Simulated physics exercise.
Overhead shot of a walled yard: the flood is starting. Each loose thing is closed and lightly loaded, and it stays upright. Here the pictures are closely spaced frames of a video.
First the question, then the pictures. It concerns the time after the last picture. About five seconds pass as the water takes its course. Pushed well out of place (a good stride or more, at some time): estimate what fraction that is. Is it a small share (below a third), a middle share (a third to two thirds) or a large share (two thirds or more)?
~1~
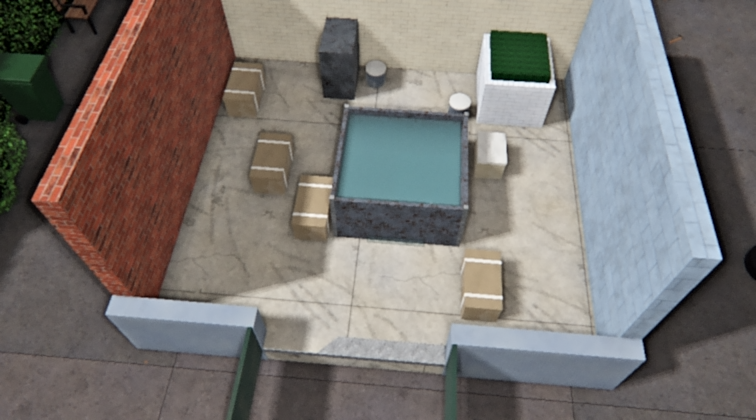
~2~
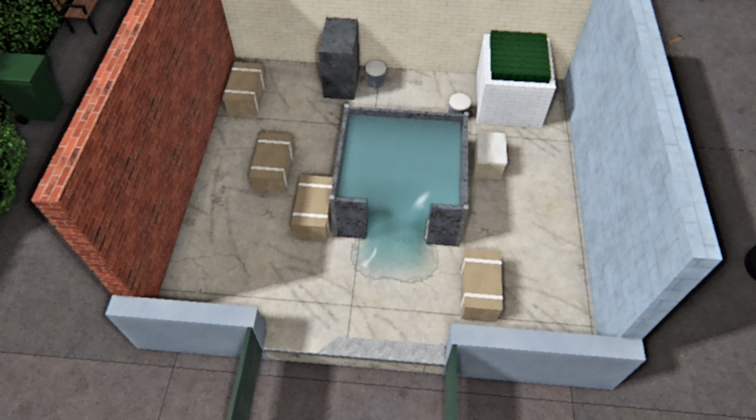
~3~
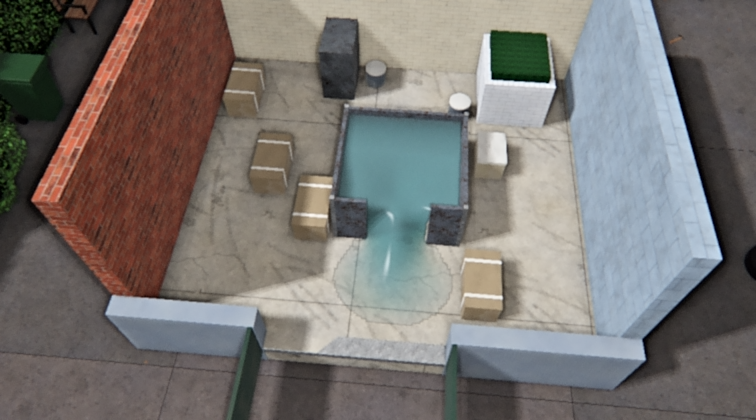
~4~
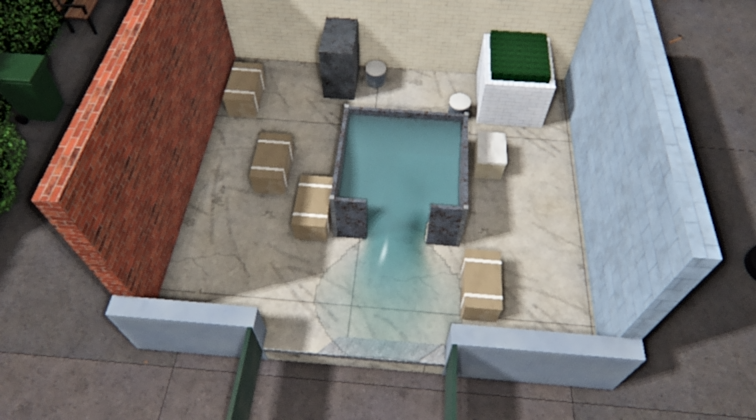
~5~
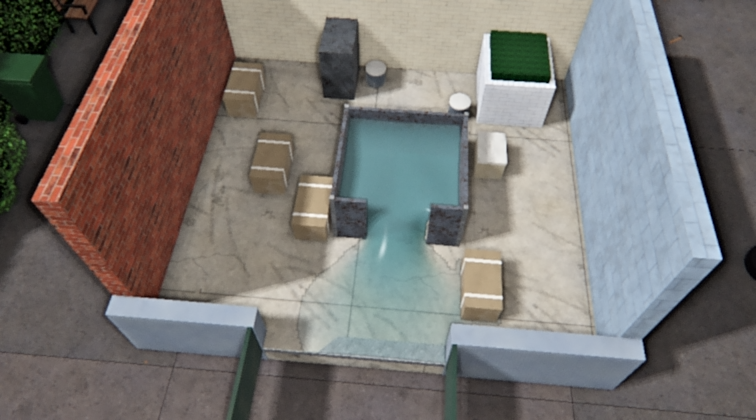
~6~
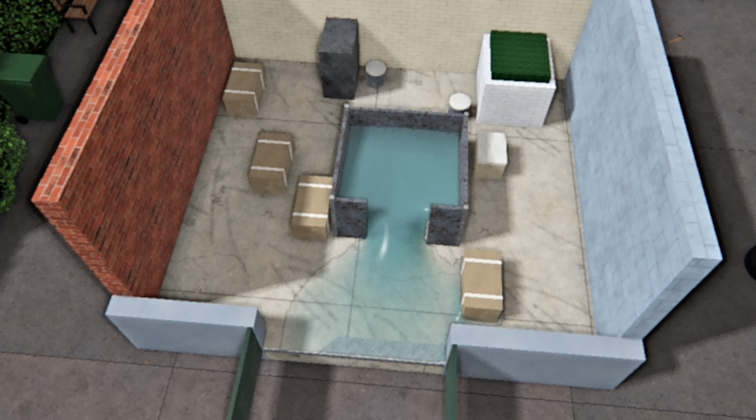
A small share, below a third.
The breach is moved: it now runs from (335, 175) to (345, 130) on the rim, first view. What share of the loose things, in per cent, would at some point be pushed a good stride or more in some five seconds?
I'd say around 60 per cent.
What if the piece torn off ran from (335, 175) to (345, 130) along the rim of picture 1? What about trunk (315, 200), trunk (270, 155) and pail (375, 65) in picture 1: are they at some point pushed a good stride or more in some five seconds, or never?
First covers that distance, second covers that distance, third stays short of it.
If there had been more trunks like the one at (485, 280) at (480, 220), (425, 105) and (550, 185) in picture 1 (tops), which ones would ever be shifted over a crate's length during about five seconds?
So, in order, the copies go nowhere much, nowhere much, nowhere much.
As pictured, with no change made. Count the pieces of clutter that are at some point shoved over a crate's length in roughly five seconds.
0.
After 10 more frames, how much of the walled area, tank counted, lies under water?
Close to 30 per cent, tank included.
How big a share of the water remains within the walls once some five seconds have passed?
My figure is 40 per cent.
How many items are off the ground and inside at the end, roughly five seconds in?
Count: 0.
A moment on, 0 of 7 are well off their spots; 0 afloat.
Next, 0 of 7 are well off their spots; 0 afloat.
Later, 0 of 7 are well off their spots; 0 afloat.
In the end, 0 of 7 are well off their spots, and 0 have been at some point; 0 afloat.
